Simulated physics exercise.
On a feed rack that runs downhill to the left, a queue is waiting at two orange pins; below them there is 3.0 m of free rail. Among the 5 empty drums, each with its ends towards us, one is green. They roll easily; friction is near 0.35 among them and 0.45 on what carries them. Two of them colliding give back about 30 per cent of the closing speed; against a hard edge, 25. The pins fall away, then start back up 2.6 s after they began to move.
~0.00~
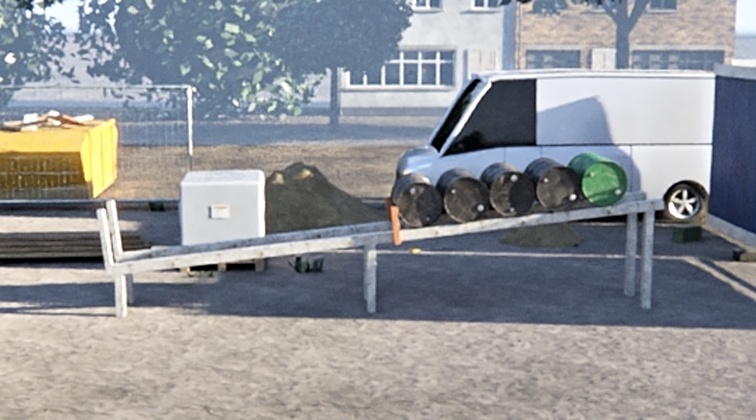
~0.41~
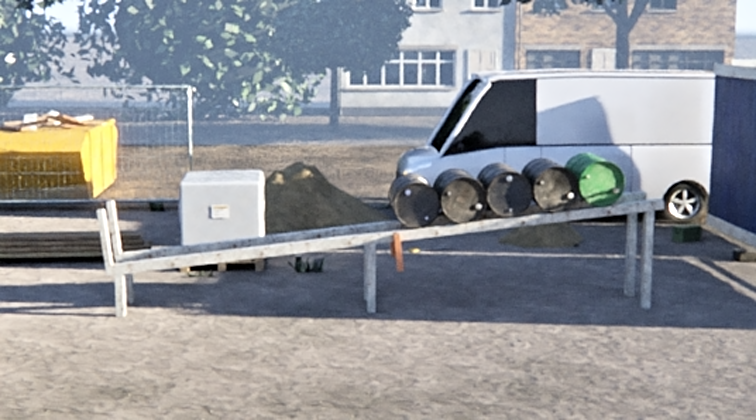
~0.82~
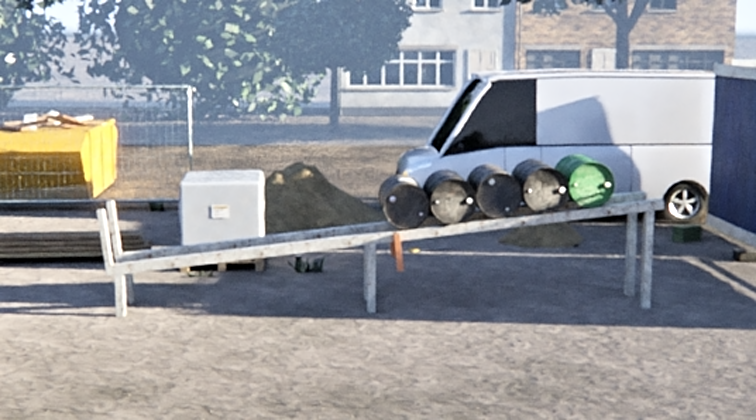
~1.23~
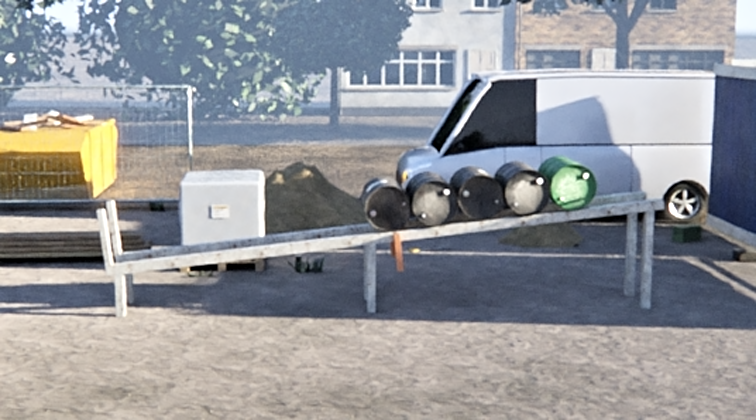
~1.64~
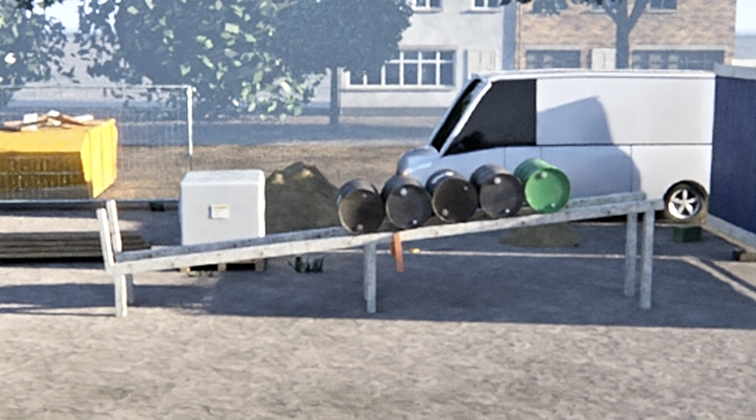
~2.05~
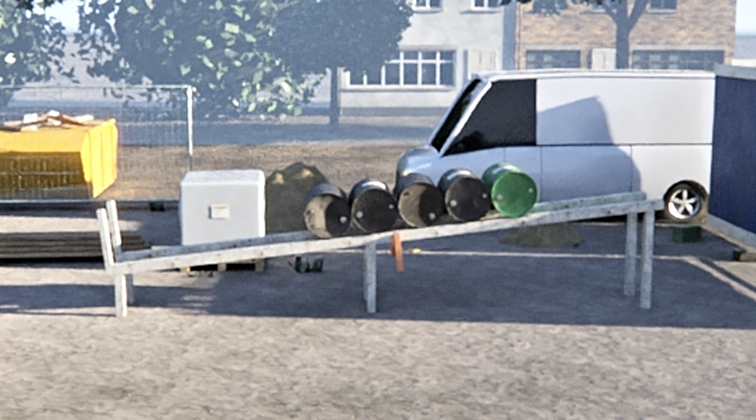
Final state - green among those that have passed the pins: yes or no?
No, it is not.
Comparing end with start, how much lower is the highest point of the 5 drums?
Roughly 20 cm.
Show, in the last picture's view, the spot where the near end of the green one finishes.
Roughly (421, 206).
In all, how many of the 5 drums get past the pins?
Total: 4.
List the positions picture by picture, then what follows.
The first frame shows green (605, 184); pins up; the rack falls 6°.
The second frame shows green (603, 184); pins down.
The third frame shows green (592, 185); pins down; the first has rolled 15 cm.
The fourth frame shows green (574, 187); pins down; the first has rolled 35 cm.
The fifth frame shows green (549, 190); pins down; the first has rolled 60 cm.
The sixth frame shows green (515, 194); pins down; the first has rolled 95 cm.
By 2.3 s, green is on the rails, 100 cm above the pins, rolling left; 2 of 5 have passed.
By 2.5 s, green is on the rails, 80 cm above the pins, rolling left; 3 of 5 have passed.
By 3.0 s, green is in the air, 30 cm above the pins, rolling right; 4 of 5 have passed.
Finally (4.2 s), green is on the rails, 25 cm above the pins; 4 of 5 have passed.
